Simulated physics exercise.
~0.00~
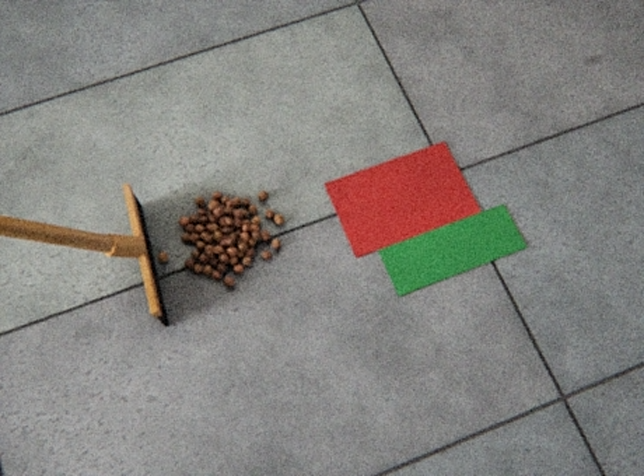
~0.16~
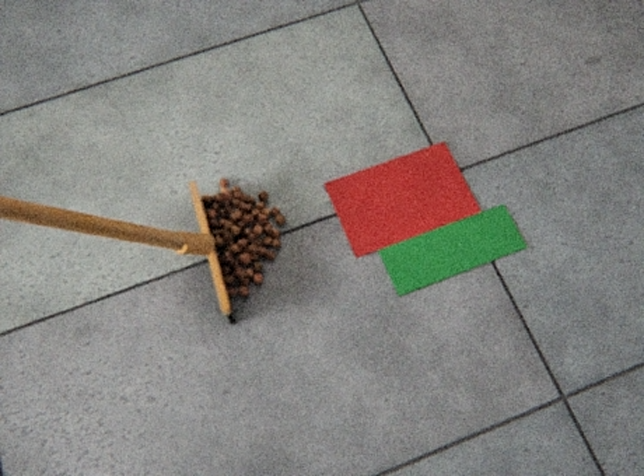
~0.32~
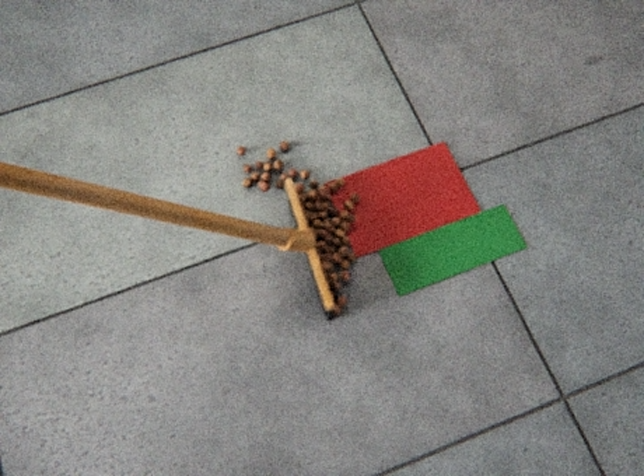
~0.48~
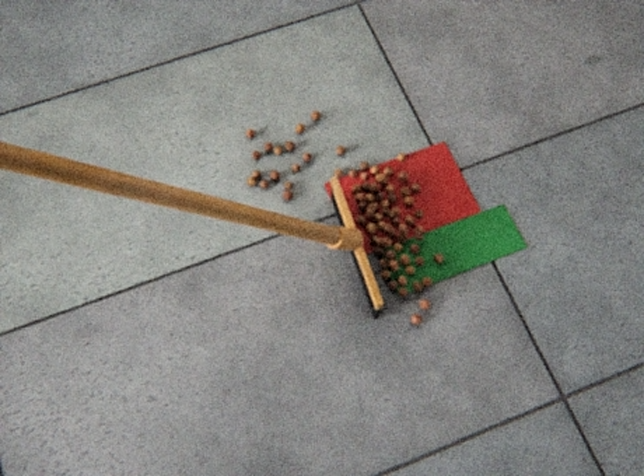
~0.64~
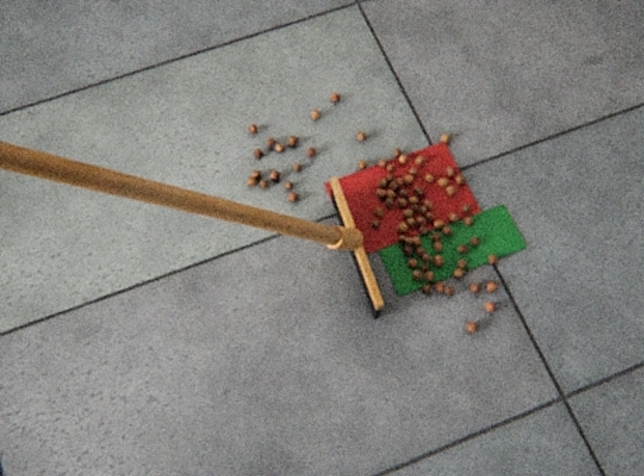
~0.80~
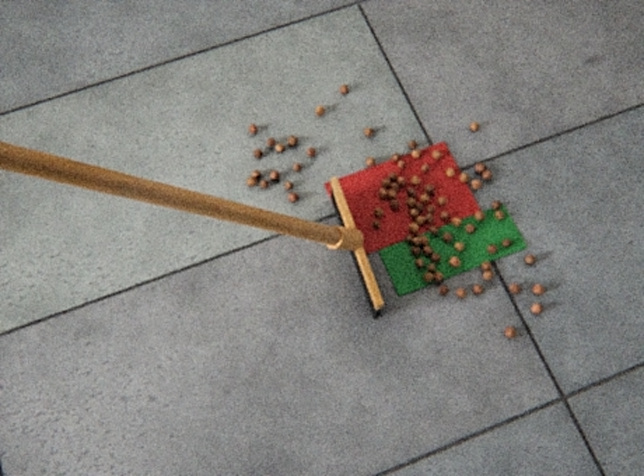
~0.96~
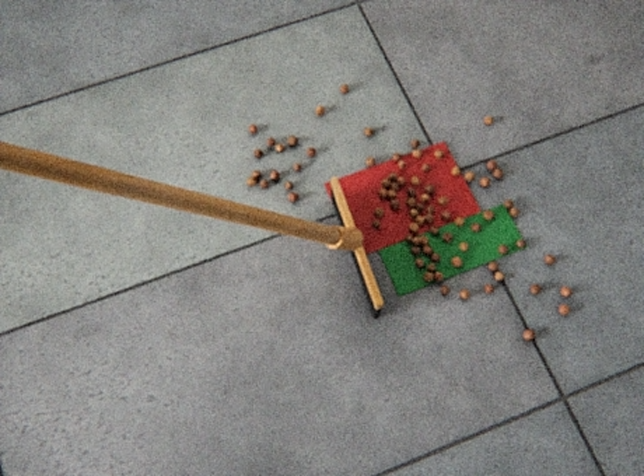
The clip shows a wooden-handled squeegee pushing a pile of hazelnuts rightward across grey tiles onto red and green mats, some slipping past its upper end. The squeegee stops, and the nuts roll on and scatter, coming to rest across both mats and the surrounding floor.
